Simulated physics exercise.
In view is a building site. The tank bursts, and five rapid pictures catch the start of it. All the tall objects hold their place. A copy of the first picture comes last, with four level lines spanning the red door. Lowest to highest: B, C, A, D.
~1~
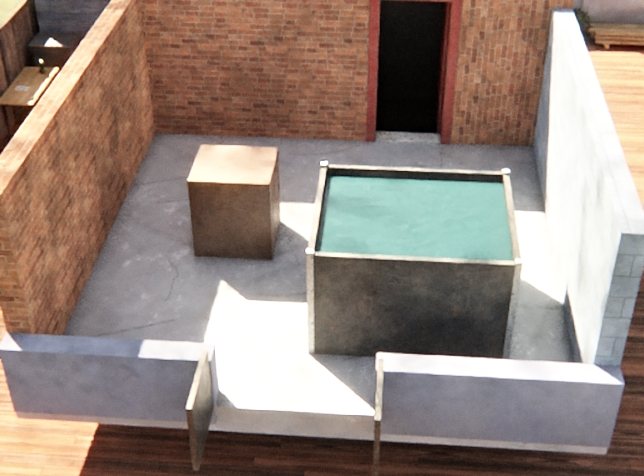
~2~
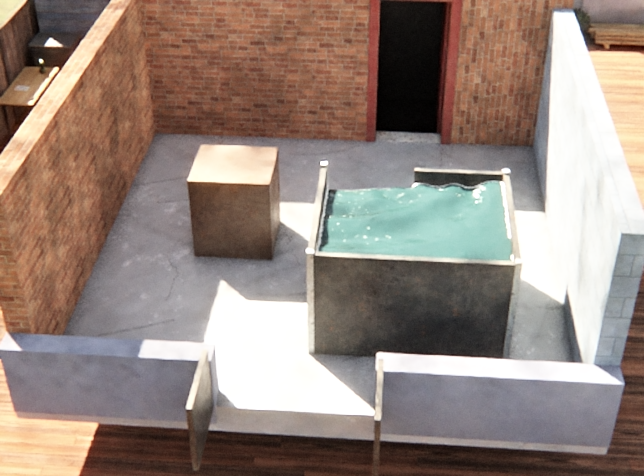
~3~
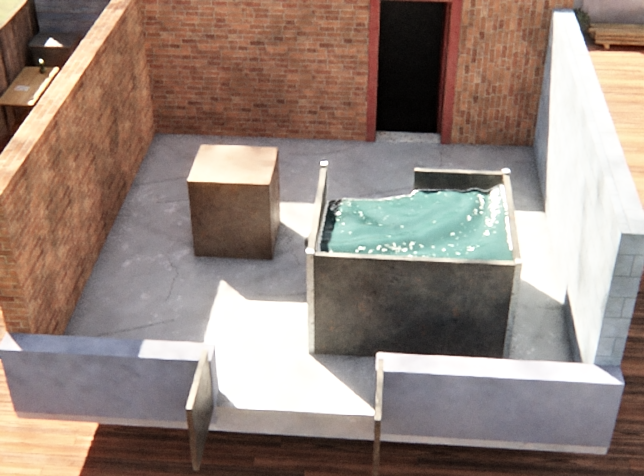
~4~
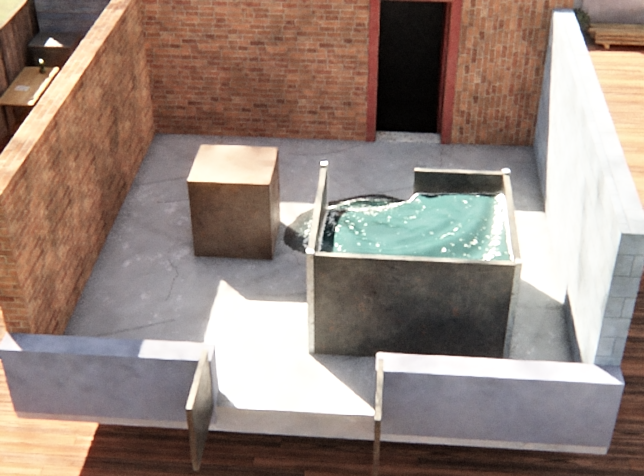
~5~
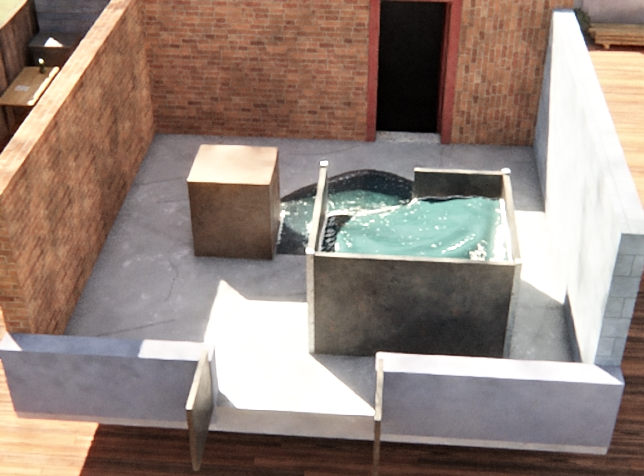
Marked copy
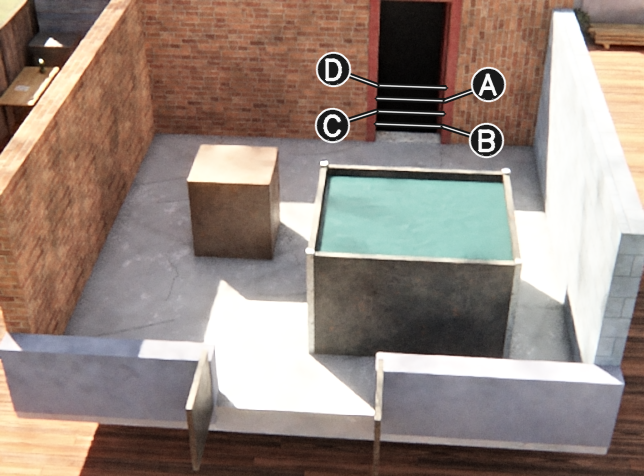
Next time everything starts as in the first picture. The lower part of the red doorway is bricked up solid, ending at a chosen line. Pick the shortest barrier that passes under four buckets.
Take C.
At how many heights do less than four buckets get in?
Three of the four.
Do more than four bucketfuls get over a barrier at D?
No, that is safe.
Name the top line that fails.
That is line B.
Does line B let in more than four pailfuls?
Yes, that goes wrong.
On the marked copy, A at (410, 99); B at (409, 125); C at (410, 112); D at (411, 86); from the bottom up B, C, A, D.
If A is chosen, nothing gets over.
If B is chosen, about 14 bucketfuls get in.
If C is chosen, a splash gets over, under a bucket.
If D is chosen, nothing gets over.
